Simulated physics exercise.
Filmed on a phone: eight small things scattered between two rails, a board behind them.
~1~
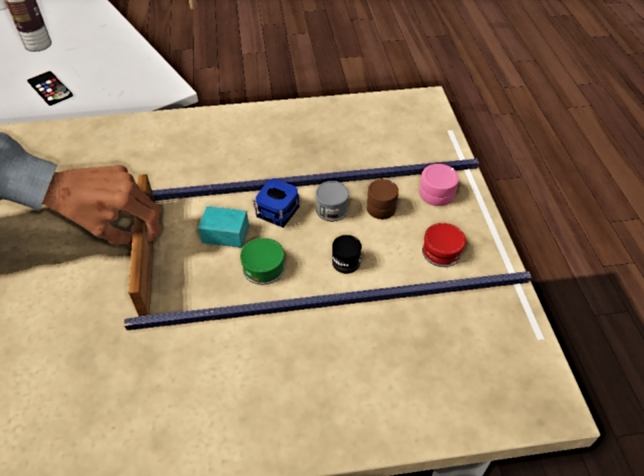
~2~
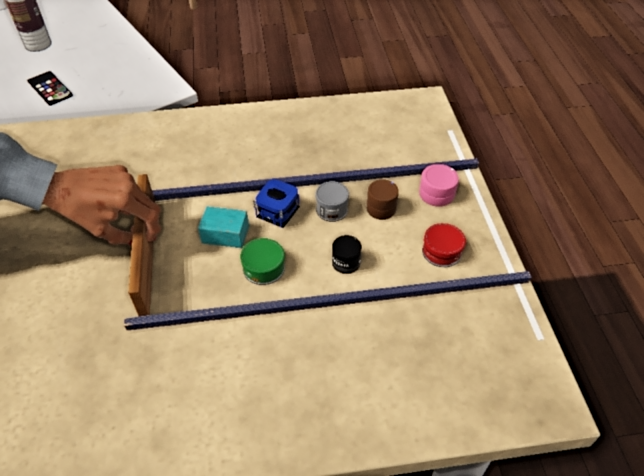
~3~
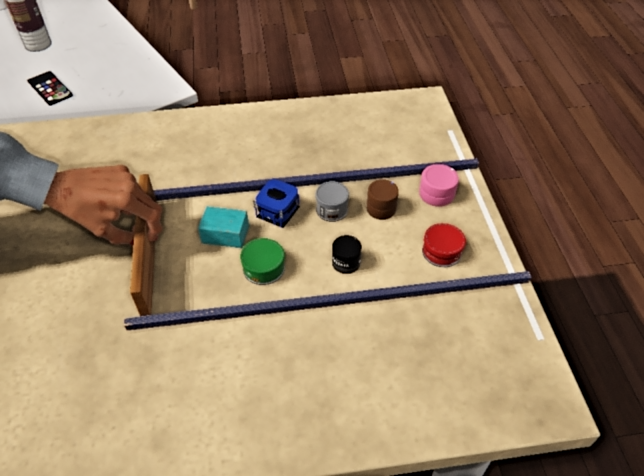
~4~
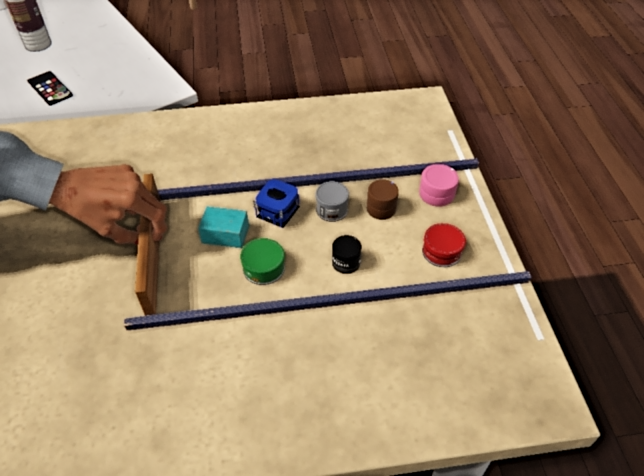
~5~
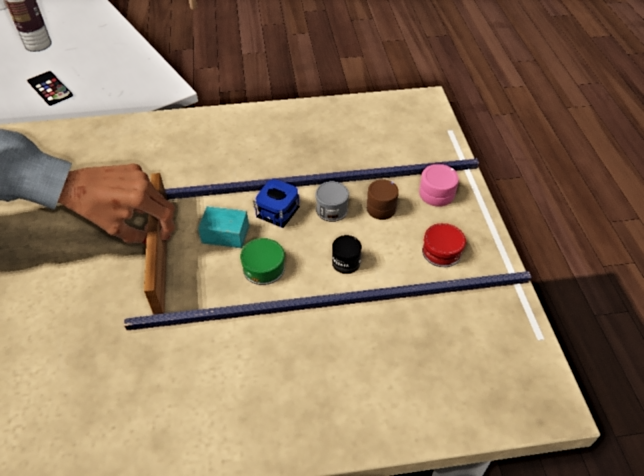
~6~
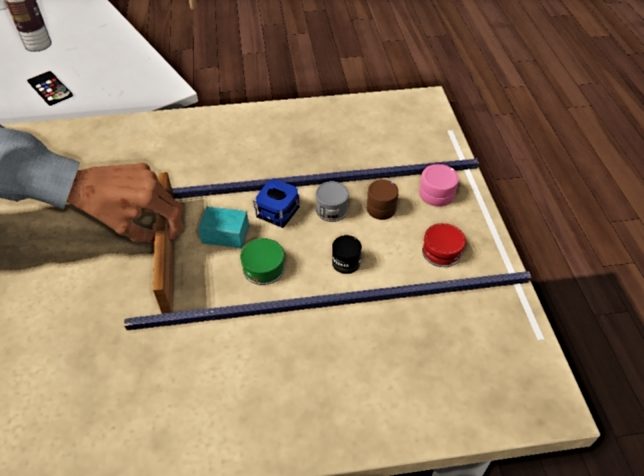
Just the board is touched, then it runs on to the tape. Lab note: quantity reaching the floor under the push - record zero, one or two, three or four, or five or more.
I predict five or more come down off the table.
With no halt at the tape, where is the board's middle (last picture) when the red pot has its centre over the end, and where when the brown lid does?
Estimated middle: (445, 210), and (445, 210) for the other.
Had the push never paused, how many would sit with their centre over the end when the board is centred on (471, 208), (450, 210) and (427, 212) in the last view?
4; 3; 1.
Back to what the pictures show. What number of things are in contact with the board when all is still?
My count gives 1.
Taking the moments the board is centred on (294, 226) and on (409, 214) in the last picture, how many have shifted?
Note: First position 5; second position 8.
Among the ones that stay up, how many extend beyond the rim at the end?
Things overhanging at the end: 1.
A little later, none off yet; pink lid at rest near (439, 185); red pot at rest near (443, 245); brown lid at rest near (382, 200).
When it is over, the number that fall off is five or more; down, turquoise block, green pot, blue case, grey pot, brown lid, red pot and pink lid.
